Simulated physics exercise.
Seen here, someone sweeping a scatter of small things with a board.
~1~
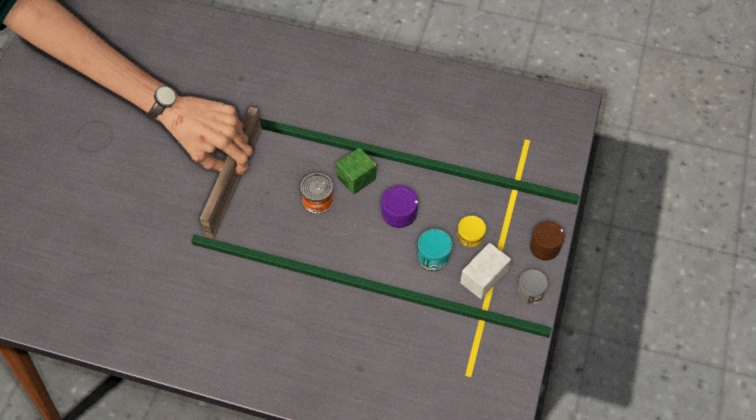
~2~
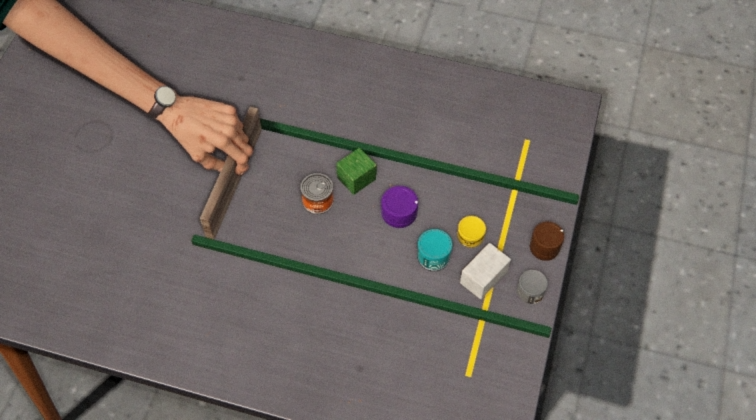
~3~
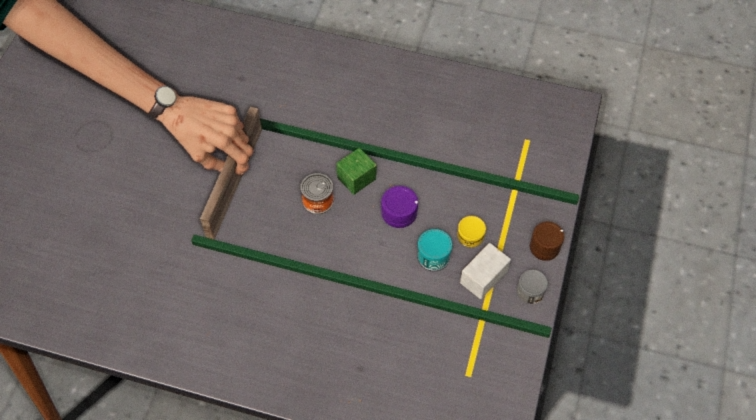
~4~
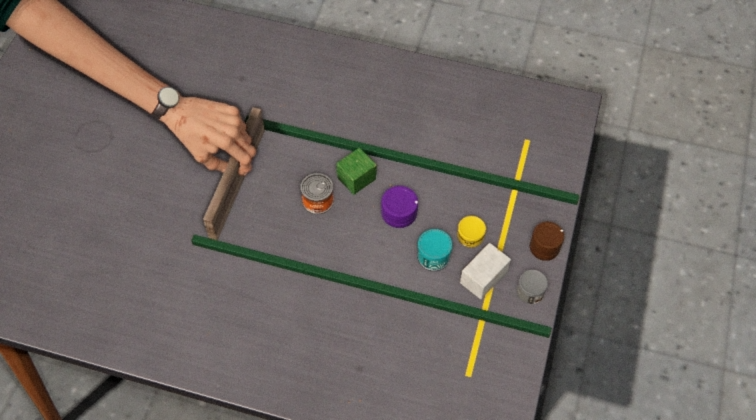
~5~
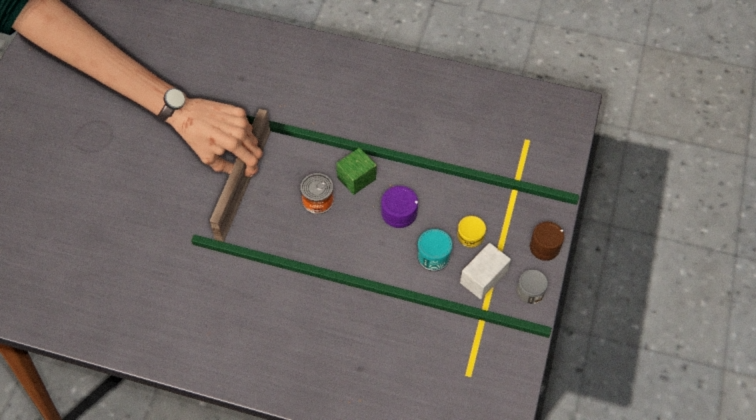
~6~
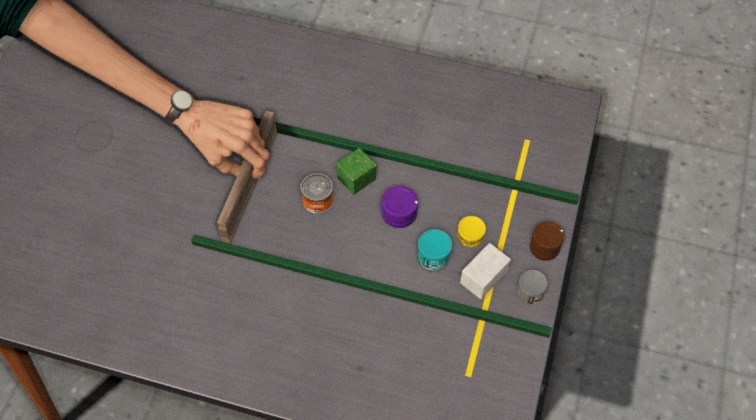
Hand holding a wooden board still, then sliding it slightly right between green rails toward scattered small containers and blocks, which stay put.
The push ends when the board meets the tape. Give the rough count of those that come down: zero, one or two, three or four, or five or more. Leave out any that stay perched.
The number that fall off is one or two.
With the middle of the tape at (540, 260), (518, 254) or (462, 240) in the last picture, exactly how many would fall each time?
The counts: 4, 2 and 0.
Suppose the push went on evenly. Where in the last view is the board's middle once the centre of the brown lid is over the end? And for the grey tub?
Near (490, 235) and (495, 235).
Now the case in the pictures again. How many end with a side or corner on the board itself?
It touches 3.
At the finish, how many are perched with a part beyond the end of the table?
0 of them.
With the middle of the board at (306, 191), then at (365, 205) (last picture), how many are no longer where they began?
By then 1, and 3.
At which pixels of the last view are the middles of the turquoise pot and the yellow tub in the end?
The turquoise pot stops around (511, 271); the yellow tub around (540, 264).
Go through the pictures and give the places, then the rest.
The first frame shows brown lid (547, 241); grey tub (532, 287); white block (485, 271); board (232, 172); tape (500, 250).
The second frame shows grey tub (532, 287); orange tin (317, 194).
The third frame shows white block (485, 271); green block (357, 171).
The fourth frame shows brown lid (547, 241); purple lid (400, 207).
The fifth frame shows grey tub (532, 287); turquoise pot (434, 250).
The sixth frame shows brown lid (547, 241); grey tub (532, 287); white block (485, 271); board (249, 176); tape (500, 250).
Early on, none off yet; brown lid at rest near (547, 241); grey tub at rest near (532, 287); white block at rest near (485, 271).
Finally, the number that fall off is one or two; lost, grey tub and brown lid.
